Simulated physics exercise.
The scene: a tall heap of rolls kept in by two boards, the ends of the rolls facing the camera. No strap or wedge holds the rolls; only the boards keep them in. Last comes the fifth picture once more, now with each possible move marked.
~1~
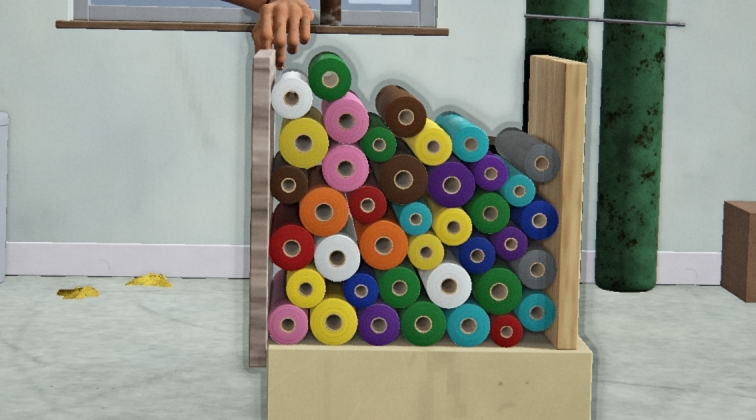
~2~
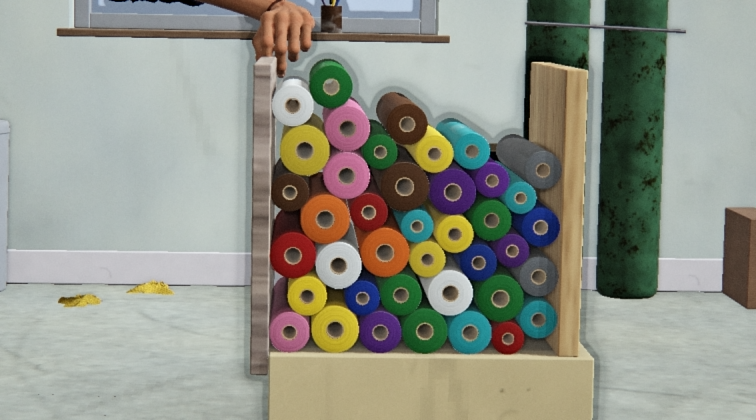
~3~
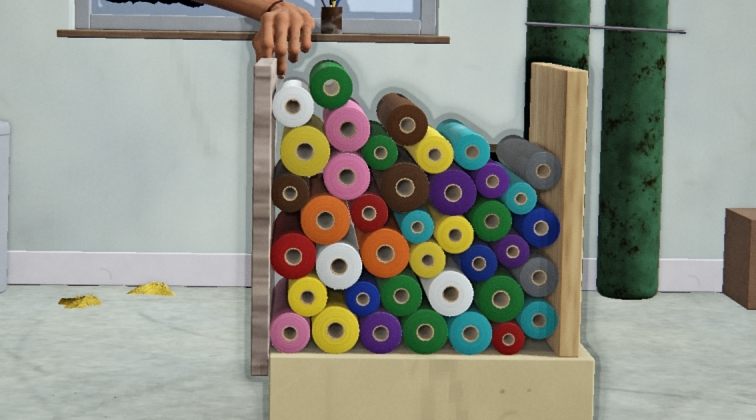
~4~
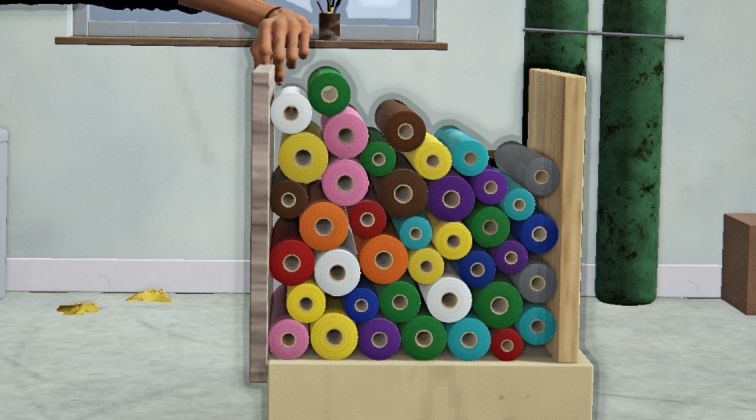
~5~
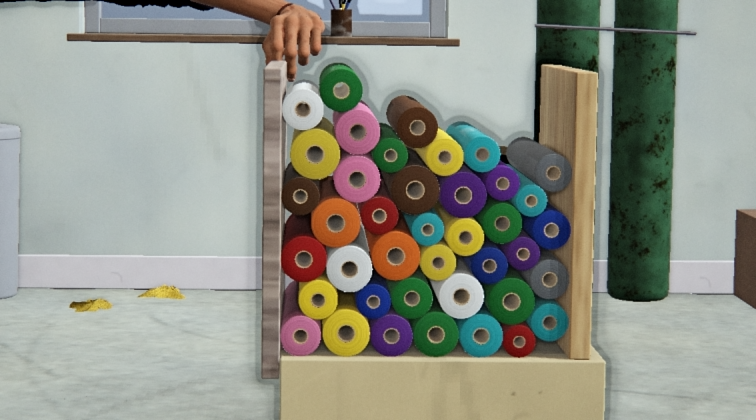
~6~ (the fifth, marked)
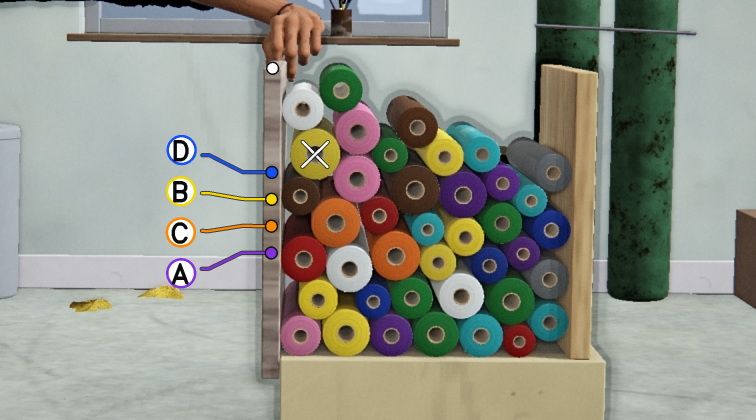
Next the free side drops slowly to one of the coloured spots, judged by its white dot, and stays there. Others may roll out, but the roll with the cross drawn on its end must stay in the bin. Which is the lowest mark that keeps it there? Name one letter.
The answer is mark C.
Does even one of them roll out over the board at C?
Yes.
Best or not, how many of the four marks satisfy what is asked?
The number is three.
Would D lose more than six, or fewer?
Fewer than six.
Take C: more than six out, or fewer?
At C, fewer than six.
On the marked copy, A at (271, 253); B at (272, 199); C at (272, 226); D at (272, 172); the cross at (315, 155); the white dot at (273, 68).
Following C. Soon after the start, top of the board (281, 138).
Later, top of the board (281, 218).
In the end, top of the board (280, 225), two out over the board, the crossed one still inside.
As for the rest, A lets the crossed one out; B keeps the crossed one inside; D keeps the crossed one inside.
